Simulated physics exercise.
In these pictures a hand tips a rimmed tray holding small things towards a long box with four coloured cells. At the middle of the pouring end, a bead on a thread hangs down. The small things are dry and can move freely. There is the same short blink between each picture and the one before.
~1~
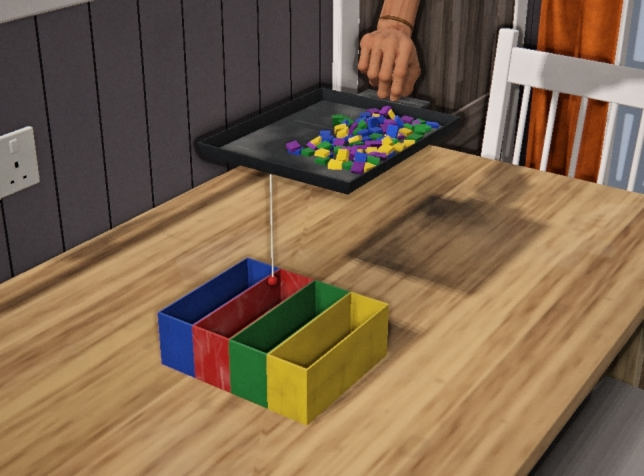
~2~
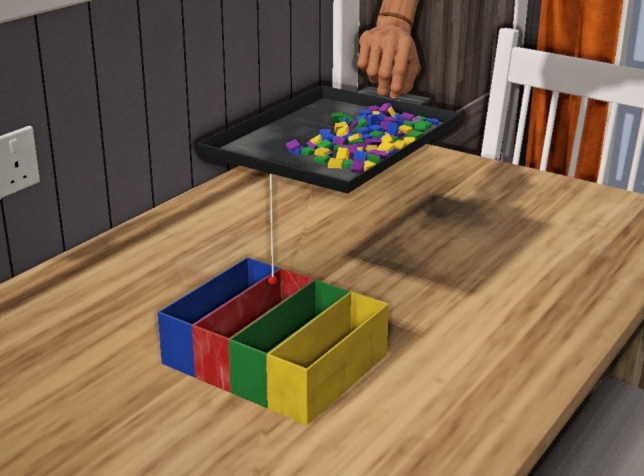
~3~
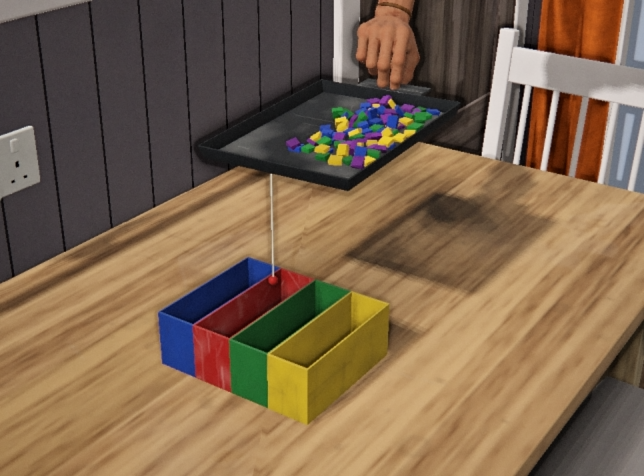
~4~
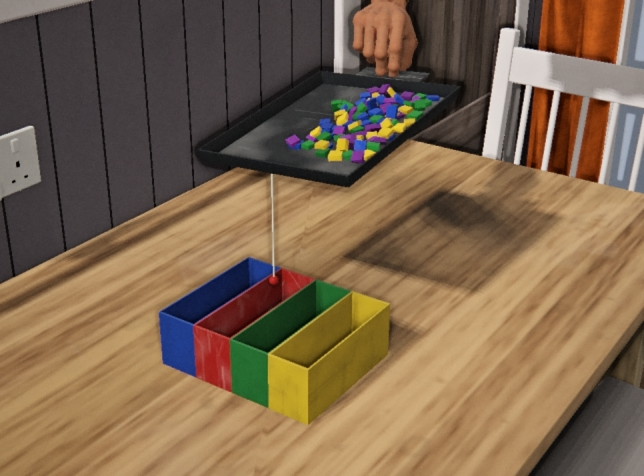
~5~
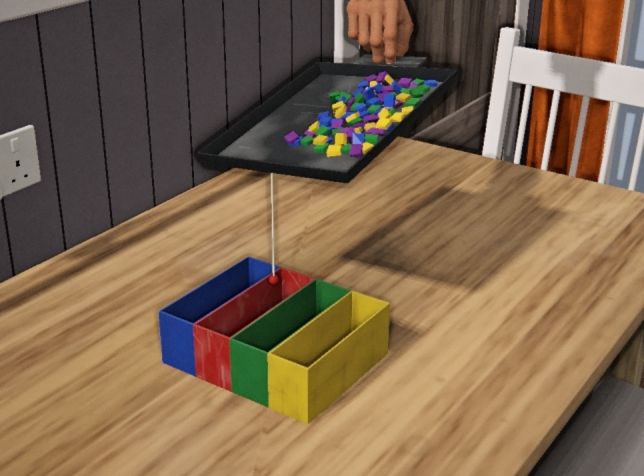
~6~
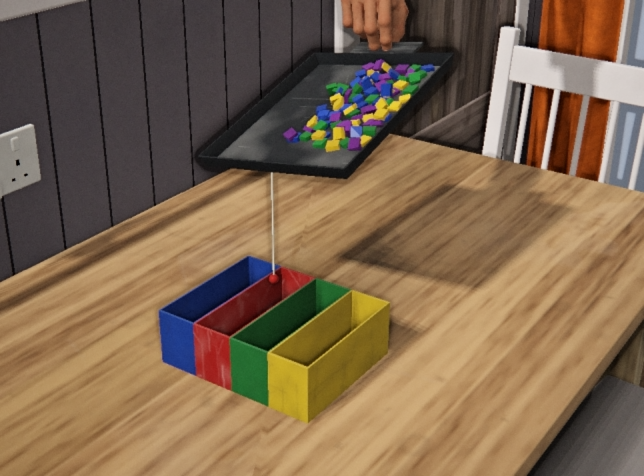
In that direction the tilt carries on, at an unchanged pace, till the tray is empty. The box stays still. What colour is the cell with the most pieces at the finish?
It is blue.
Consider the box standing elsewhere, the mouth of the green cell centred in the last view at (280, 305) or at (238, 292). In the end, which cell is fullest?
First: The blue one. Second: The red one.
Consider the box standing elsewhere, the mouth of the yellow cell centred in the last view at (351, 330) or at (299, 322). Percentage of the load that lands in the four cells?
Result: 20 % and 80 %.
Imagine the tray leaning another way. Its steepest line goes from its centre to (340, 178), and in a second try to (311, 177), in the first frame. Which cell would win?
One: That yellow cell. Two: The yellow cell.
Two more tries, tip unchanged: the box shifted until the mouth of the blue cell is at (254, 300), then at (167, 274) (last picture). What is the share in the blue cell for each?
0 % and 20 %.
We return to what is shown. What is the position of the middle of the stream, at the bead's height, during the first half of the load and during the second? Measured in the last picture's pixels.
First roughly (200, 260), then roughly (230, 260).
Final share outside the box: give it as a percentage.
Close to 60 per cent.
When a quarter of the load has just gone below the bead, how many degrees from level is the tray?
Roughly 75 degrees.
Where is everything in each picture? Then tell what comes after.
The first picture shows corners of the pouring end at (204, 142) and (348, 180), level; middle of the load at (364, 140), mosaic tiles; bead on its thread at (273, 281); blue cell at (177, 340); red cell at (212, 354); green cell at (249, 369); yellow cell at (287, 384).
The second picture shows corners of the pouring end at (204, 143) and (348, 179), level; middle of the load at (364, 138).
The third picture shows corners of the pouring end at (204, 145) and (347, 177), tipped barely, lowest at the left corner; middle of the load at (364, 132).
The fourth picture shows corners of the pouring end at (204, 148) and (347, 174), tipped a little, lowest at the left corner; middle of the load at (364, 124).
The fifth picture shows corners of the pouring end at (204, 151) and (345, 170), tipped a little, lowest at the left corner; middle of the load at (362, 115).
The sixth picture shows corners of the pouring end at (204, 154) and (343, 166), tipped clearly, lowest at the left corner; middle of the load at (360, 106); blue cell at (178, 338); red cell at (213, 352); green cell at (250, 367); yellow cell at (288, 382).
Soon after the last picture, tray tipped steeply; nearly all on the tray; a small part falling or outside the box.
A little later, tray tipped right over; a small part on the tray; about a third in the blue cell; a stray few in the red cell; about two thirds falling or outside the box.
Later still, tray tipped past a quarter turn; about a third in the blue cell; a stray few in the red cell; about two thirds falling or outside the box.
At rest, tray tipped past a quarter turn; about a third in the blue cell; a stray few in the red cell; none in the yellow cell; none in the green cell; about two thirds outside the box.
